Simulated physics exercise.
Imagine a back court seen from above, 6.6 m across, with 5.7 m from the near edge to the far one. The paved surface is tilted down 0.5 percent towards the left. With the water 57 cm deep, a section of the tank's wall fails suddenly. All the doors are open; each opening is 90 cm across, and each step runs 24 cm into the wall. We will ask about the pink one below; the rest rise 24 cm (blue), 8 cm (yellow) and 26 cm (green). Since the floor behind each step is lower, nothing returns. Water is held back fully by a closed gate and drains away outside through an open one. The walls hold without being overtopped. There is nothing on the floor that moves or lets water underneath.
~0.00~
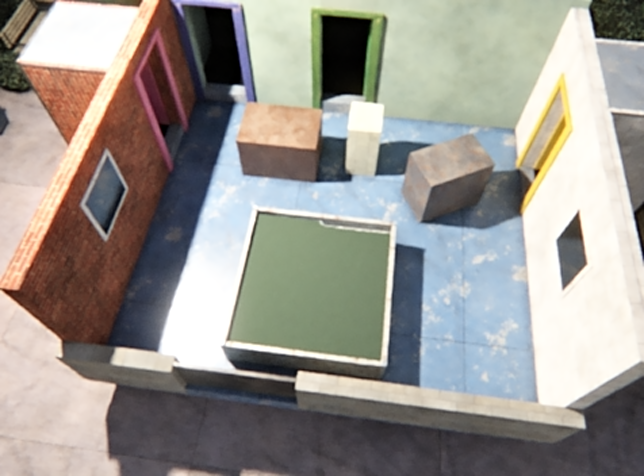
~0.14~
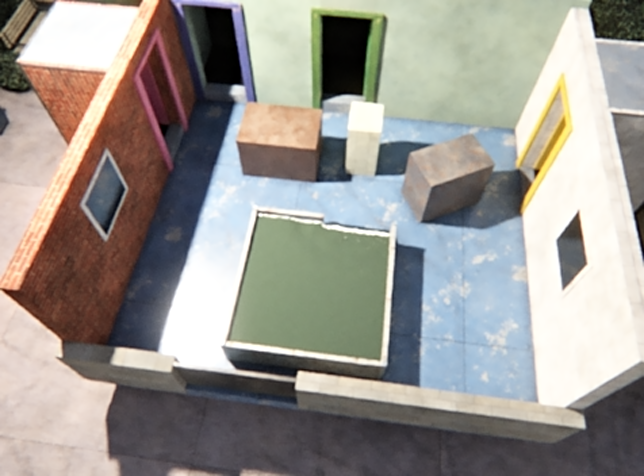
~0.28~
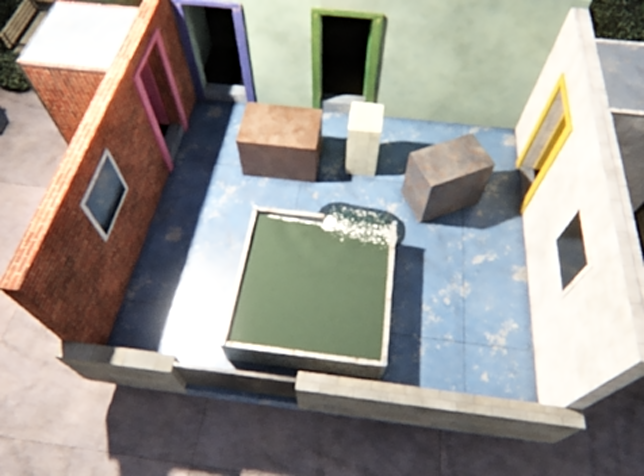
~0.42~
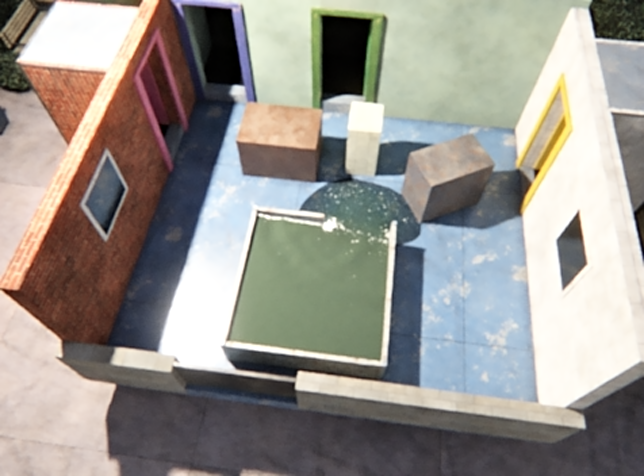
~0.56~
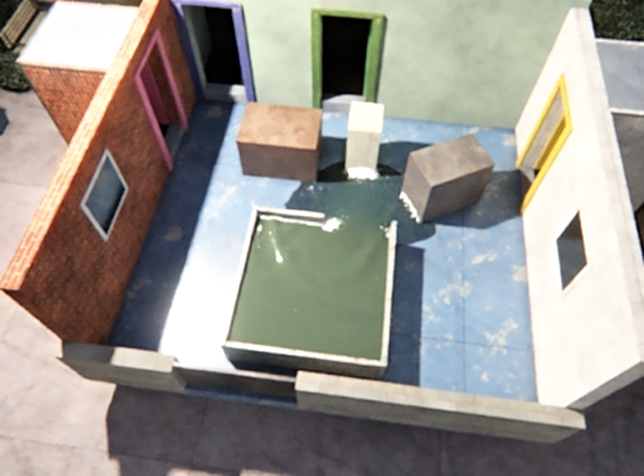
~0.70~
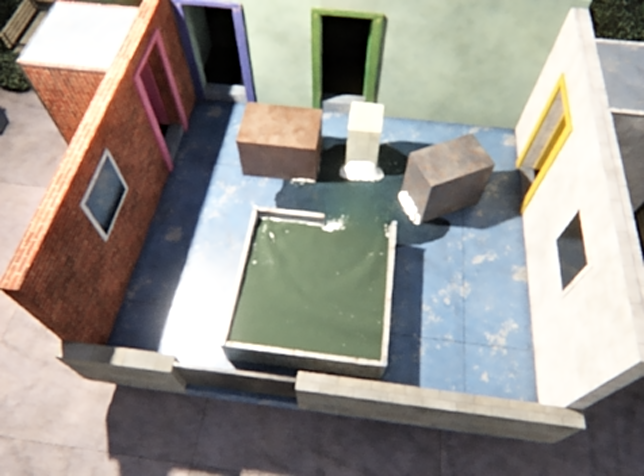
In a walled court with a blue floor, a square tank of dark green water gave way on its far side, and foaming water poured out, spreading around the blocks behind it.
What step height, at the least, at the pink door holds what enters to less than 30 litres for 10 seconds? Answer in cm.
A height of roughly 6 cm.
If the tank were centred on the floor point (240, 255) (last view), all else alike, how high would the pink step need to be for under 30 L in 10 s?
Then about 17 centimetres at the least.
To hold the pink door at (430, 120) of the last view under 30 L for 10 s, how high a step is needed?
Minimum: Close to 17 cm.
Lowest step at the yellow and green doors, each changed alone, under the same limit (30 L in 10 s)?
Close to 9.5 cm (yellow) and close to 20 cm (green).
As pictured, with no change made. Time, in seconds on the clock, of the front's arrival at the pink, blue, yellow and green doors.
For pink it's 3.0 s, for blue 2.4 s, for yellow 2.6 s, and for green 1.0 s.
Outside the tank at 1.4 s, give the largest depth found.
I'd estimate roughly 37 cm.
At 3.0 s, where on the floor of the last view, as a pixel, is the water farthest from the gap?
The farthest wet point sits near (204, 103) in the last view.
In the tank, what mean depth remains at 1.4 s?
I'd put it at some 43 centimetres on average.
After 1.4 s water covers 20 % of the floor, deepest (37 cm) near (407, 210); it has not reached the pink door.
After 3.0 s water covers 45 % of the floor, deepest (30 cm) near (370, 182); it has not reached the pink door.
After 10.0 s water covers 100 % of the floor, deepest (15 cm) near (101, 361); 8 cm at the pink door, 0 litres in over its 21 cm step.
At the pink door as built, the water arrived by 3.1 s and peaked near 12 cm at 4.6 s.
With a step of 5 cm, 48 litres would have come in within the 10 s; with 7 cm, 21 litres. So under 30 litres takes about 6 cm.
